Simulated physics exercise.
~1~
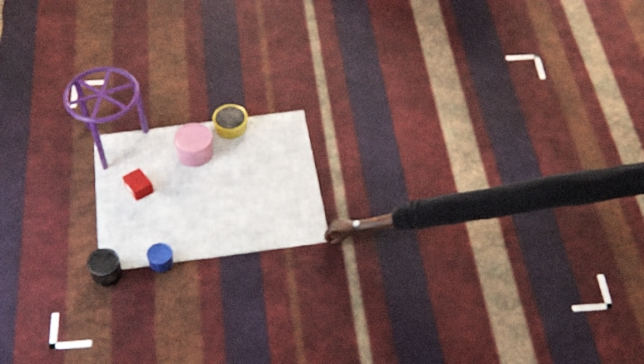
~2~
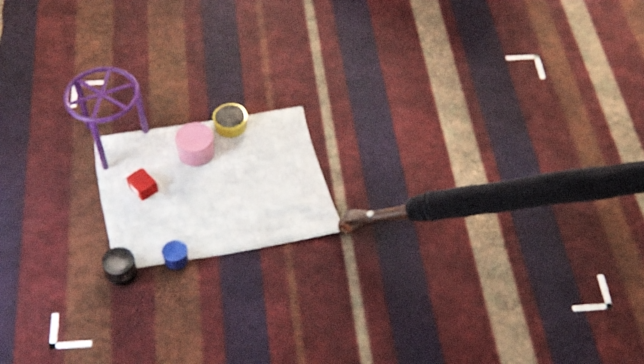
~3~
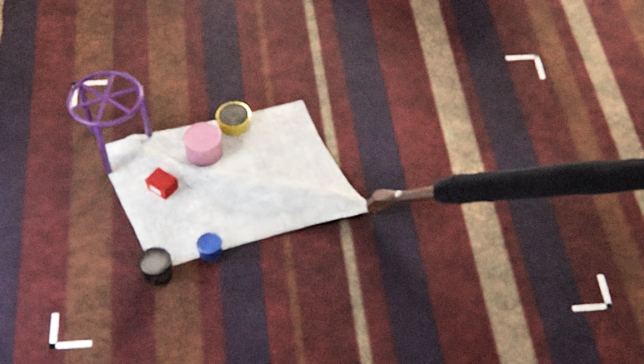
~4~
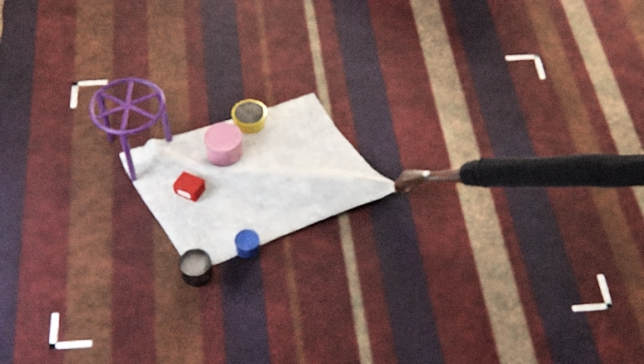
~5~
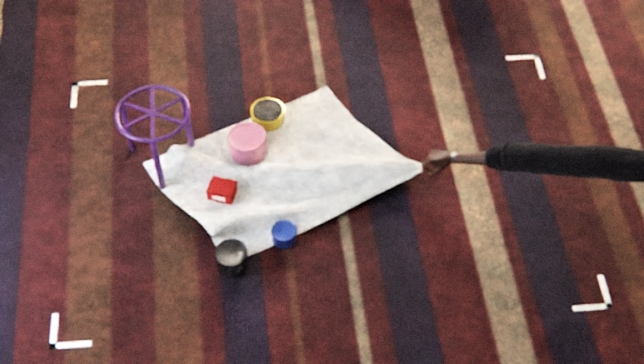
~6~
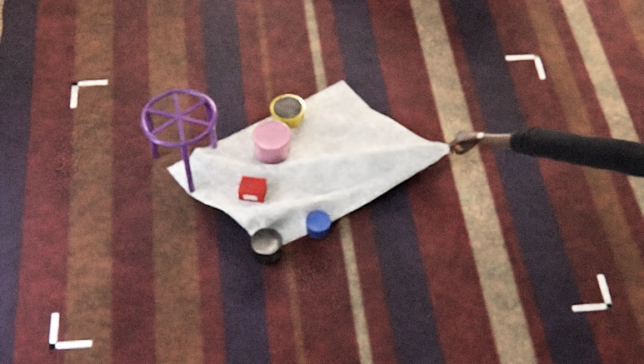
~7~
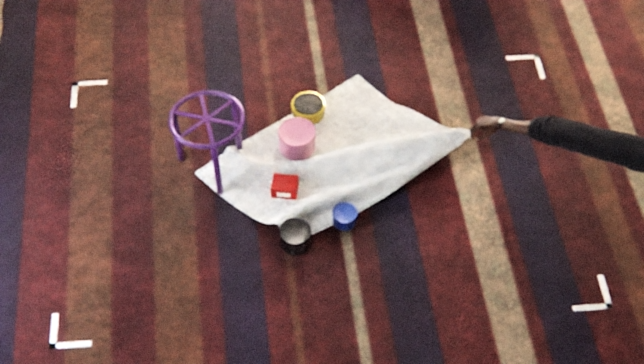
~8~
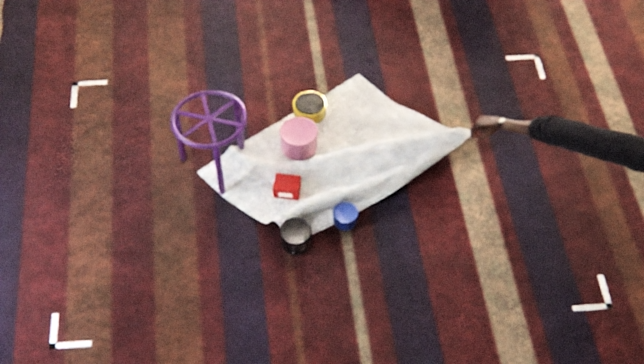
In the video, a dark pole gripping one corner of a white cloth on a striped carpet drags it to the right, and the purple stool, red box, yellow-rimmed container and pink, blue and black buckets travel along, ending upright near the middle on the rumpled, angled cloth.
